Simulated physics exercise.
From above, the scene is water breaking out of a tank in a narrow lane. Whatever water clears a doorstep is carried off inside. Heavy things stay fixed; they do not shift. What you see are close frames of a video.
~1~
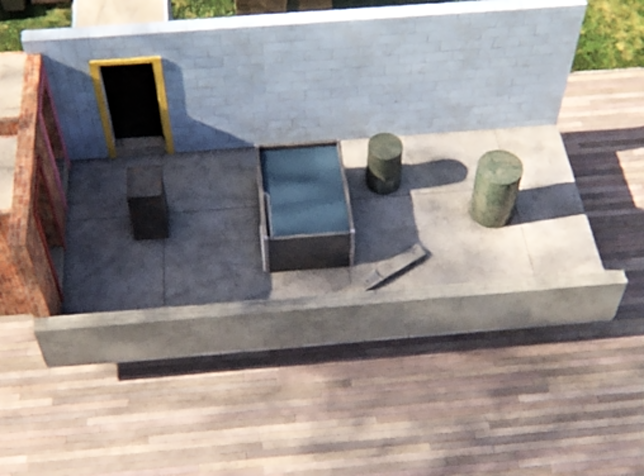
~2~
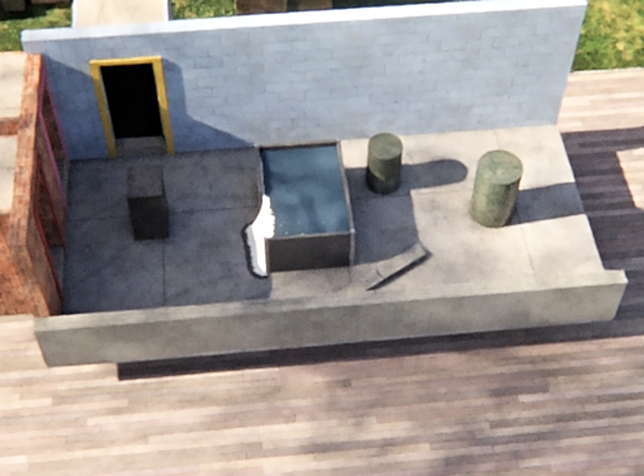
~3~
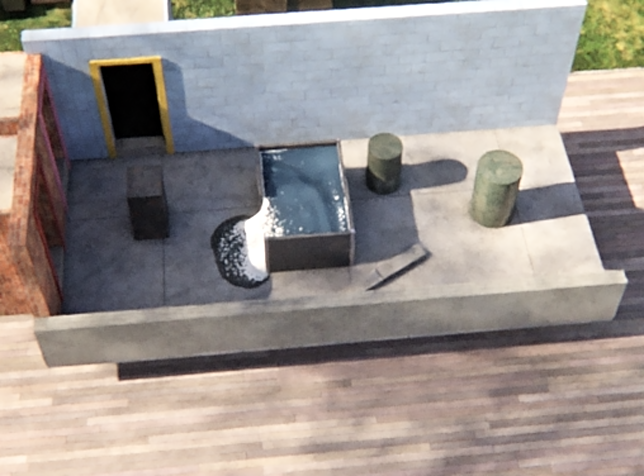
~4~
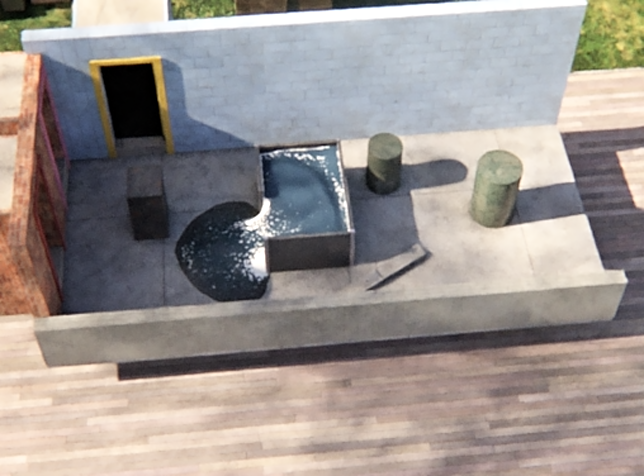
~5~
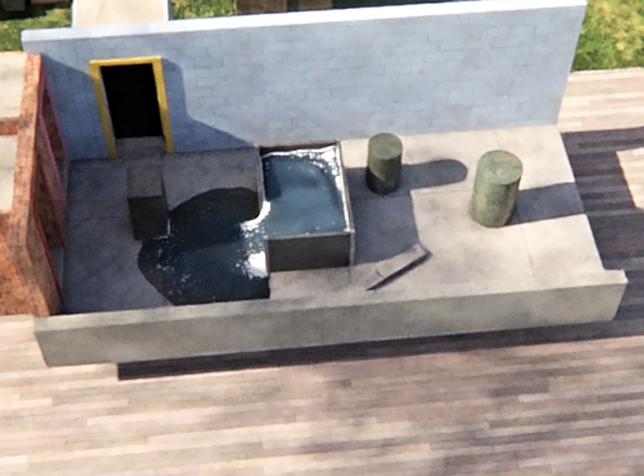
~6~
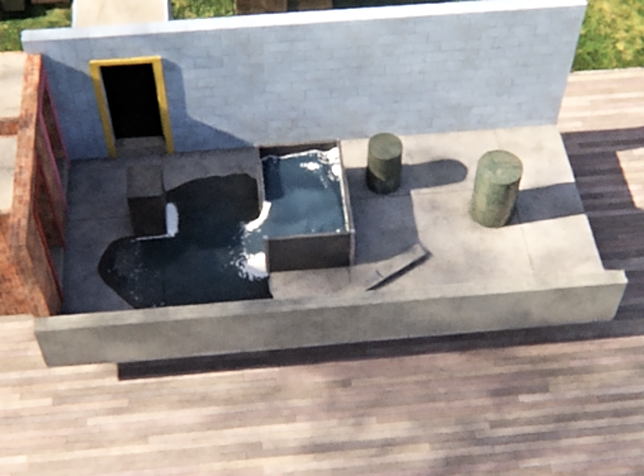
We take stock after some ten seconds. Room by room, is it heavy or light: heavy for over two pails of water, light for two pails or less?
As I see it, yellow door: Does not overshoot; pink door: Does not overshoot; red door: Overshoots.
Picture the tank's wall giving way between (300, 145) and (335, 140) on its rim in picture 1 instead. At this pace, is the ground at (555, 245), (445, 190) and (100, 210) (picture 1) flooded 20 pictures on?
Bone-dry, submerged, submerged.
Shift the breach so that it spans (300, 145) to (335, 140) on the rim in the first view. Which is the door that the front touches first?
My answer: The yellow door.
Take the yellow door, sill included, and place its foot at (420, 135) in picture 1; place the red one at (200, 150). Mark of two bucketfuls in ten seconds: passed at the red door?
Checking it alone, the red door falls short.
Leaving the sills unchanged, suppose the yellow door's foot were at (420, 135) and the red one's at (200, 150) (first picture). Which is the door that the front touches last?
I'd go with the yellow-painted one.
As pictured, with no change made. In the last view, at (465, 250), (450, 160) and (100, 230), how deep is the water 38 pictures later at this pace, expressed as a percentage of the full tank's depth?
First spot 0 %, second 4 %, third 14 %.
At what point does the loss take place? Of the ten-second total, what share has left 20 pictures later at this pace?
Working it through, I arrive at 60 per cent.
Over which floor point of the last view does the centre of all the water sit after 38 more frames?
The centre of mass sits at about (204, 229).
A moment on, water covers 30 % of the floor; the yellow door wet at the sill, nothing in, the pink door not reached, the red door over two buckets in.
Next, water covers 35 % of the floor; the yellow door wet at the sill, nothing in, the pink door wet at the sill, nothing in, the red door far over two buckets in.
Then, water covers 45 % of the floor; the yellow door wet at the sill, nothing in, the pink door wet at the sill, nothing in, the red door far over two buckets in.
Later, water covers 60 % of the floor; the yellow door under two buckets in, the pink door wet at the sill, nothing in, the red door far over two buckets in.
In the end, water covers 85 % of the floor; the yellow door under two buckets in, the pink door wet at the sill, nothing in, the red door far over two buckets in.
